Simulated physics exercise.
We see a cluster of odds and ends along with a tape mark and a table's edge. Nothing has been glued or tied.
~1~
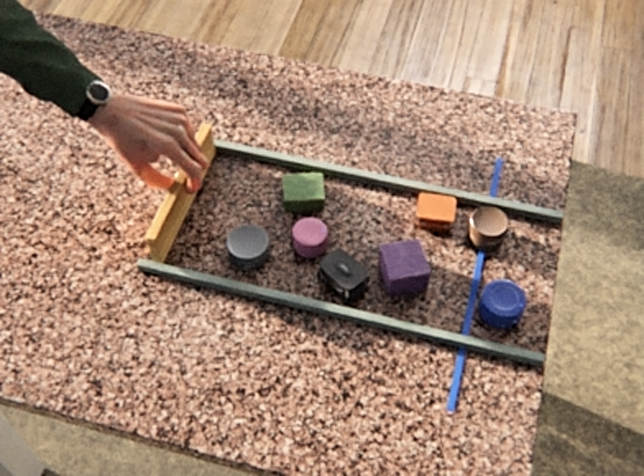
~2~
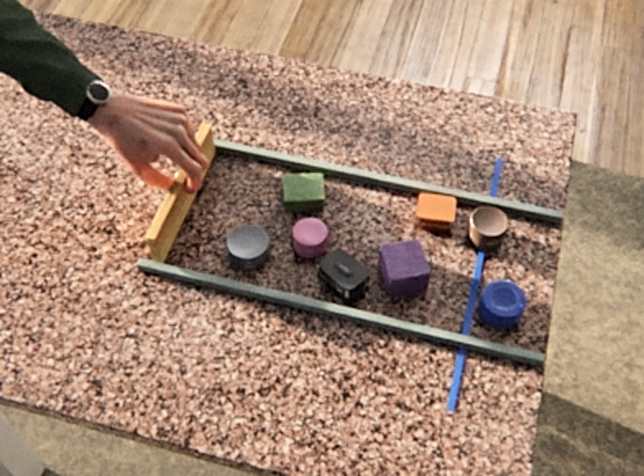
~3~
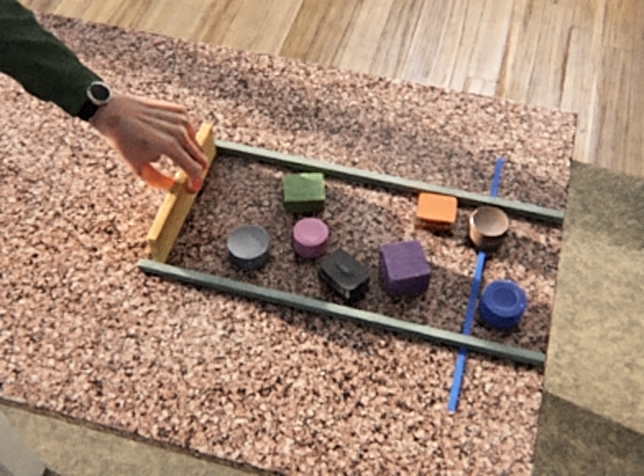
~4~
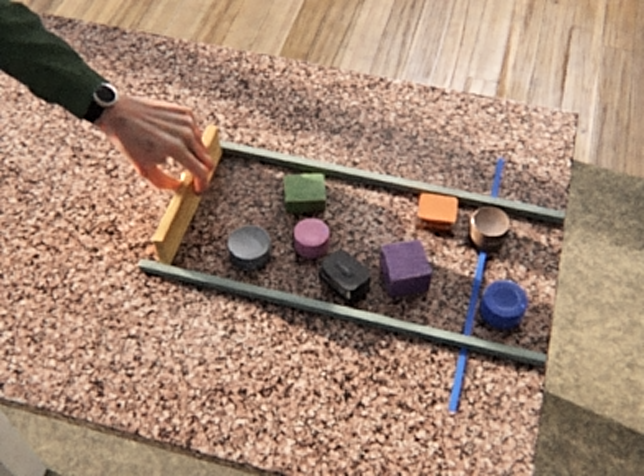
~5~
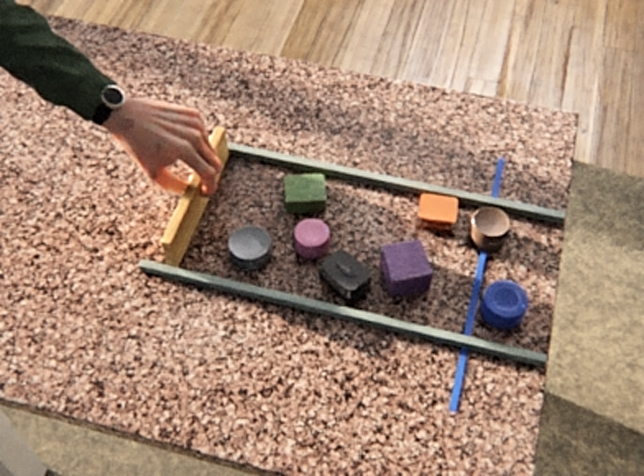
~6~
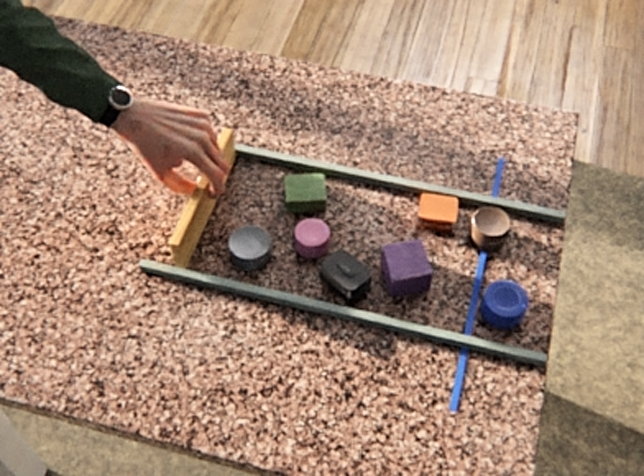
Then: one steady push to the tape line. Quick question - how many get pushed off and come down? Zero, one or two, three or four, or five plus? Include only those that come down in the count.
Those that leave the table: One or a pair.
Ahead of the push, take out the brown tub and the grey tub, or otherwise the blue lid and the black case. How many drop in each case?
Going first to second: 1 and 1.
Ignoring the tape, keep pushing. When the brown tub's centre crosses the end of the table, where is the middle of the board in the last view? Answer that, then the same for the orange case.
The middle would be close to (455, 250) and then close to (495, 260).
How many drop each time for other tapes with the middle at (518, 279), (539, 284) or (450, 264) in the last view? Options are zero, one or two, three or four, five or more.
Taking the tapes one at a time, the count is five or over, then 5 or more, then no fall at all.
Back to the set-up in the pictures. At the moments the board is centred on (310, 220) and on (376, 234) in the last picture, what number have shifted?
So 4, and at the other place 6.
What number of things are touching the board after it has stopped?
That makes 3.
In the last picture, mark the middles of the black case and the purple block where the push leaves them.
(536, 331) and (534, 287), approximately.
Soon after, none off yet; blue lid at rest near (504, 304); brown tub at rest near (489, 230); orange case at rest near (438, 213).
Then, none off yet; blue lid moved a little near (529, 303); brown tub moved about its own width near (544, 242); orange case moved well along near (508, 229).
At rest, the number that fall off is one or two; fallen, brown tub and blue lid.
